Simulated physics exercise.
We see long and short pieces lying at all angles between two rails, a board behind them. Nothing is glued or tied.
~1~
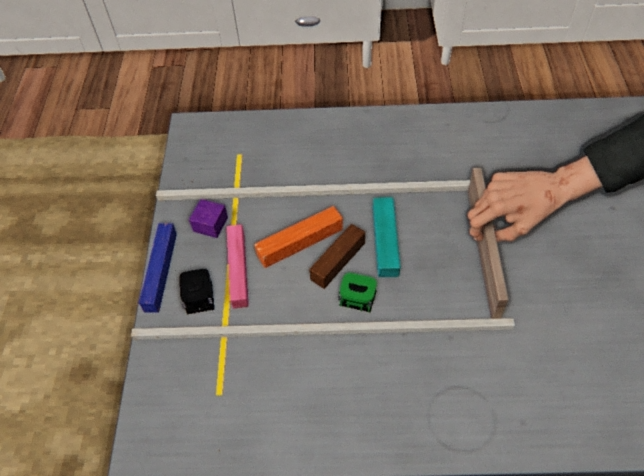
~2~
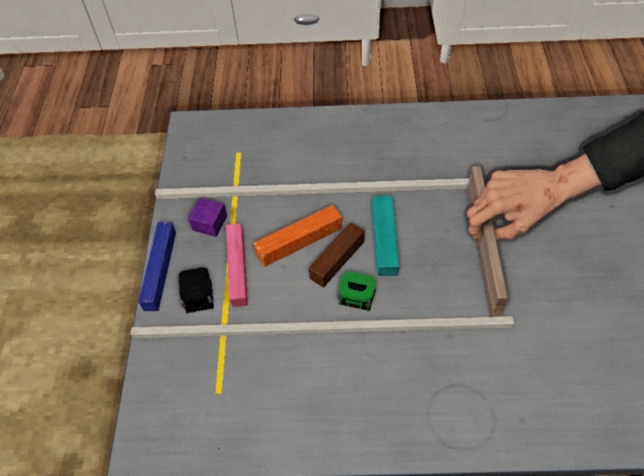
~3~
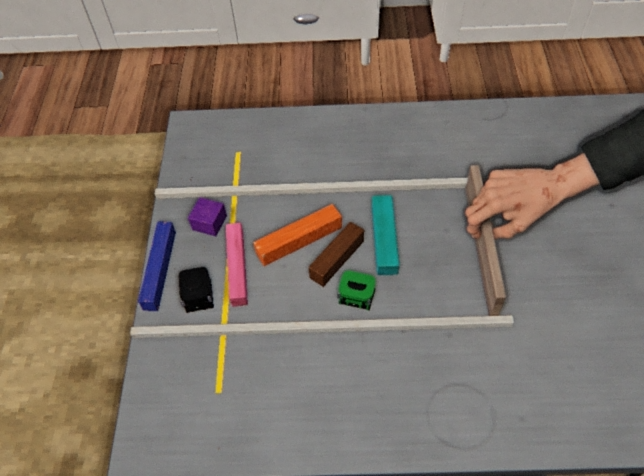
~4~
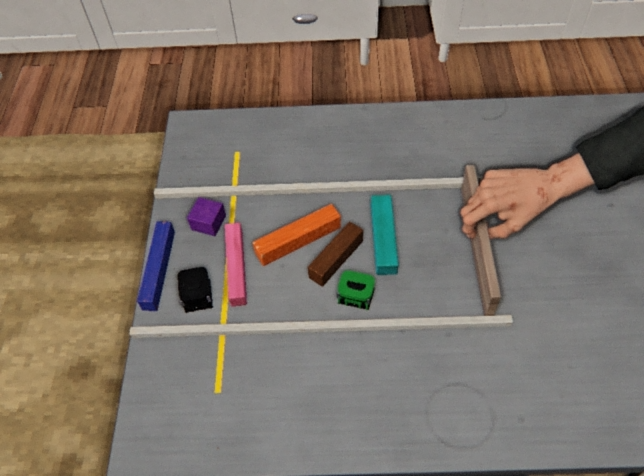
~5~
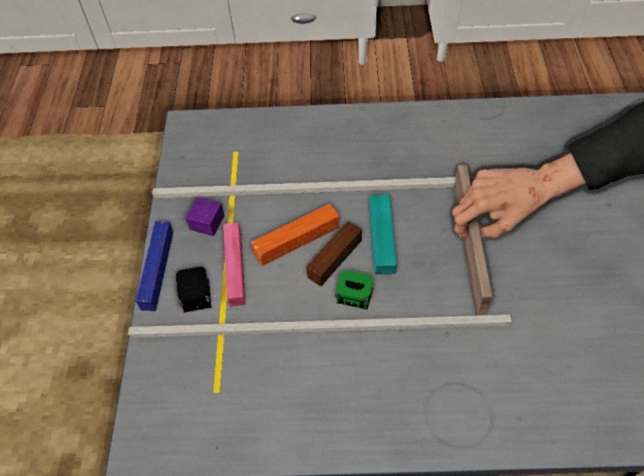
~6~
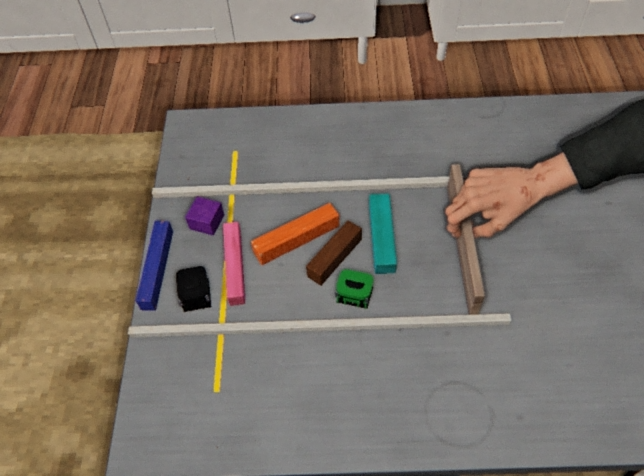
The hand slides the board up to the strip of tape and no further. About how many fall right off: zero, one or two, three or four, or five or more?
The number that fall off is one or two.
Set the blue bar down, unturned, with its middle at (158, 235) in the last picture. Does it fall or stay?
From there it falls.
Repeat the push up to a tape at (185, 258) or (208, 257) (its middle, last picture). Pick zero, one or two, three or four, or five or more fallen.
For each place: Either three or four; just one or two.
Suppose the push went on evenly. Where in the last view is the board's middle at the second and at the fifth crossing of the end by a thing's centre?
Near (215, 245) and (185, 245).
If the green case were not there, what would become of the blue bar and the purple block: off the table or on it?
The blue bar comes down, the purple block holds on.
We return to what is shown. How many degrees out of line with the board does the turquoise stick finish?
Roughly 0° out of line.
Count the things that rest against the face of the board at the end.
In contact: 2.
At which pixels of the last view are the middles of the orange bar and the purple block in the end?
The orange bar stops around (183, 226); the purple block around (165, 212).
Early on, none off yet; blue bar at rest near (155, 264); black case at rest near (194, 289); purple block at rest near (205, 216).
Finally, the number that fall off is one or two; lost, blue bar.
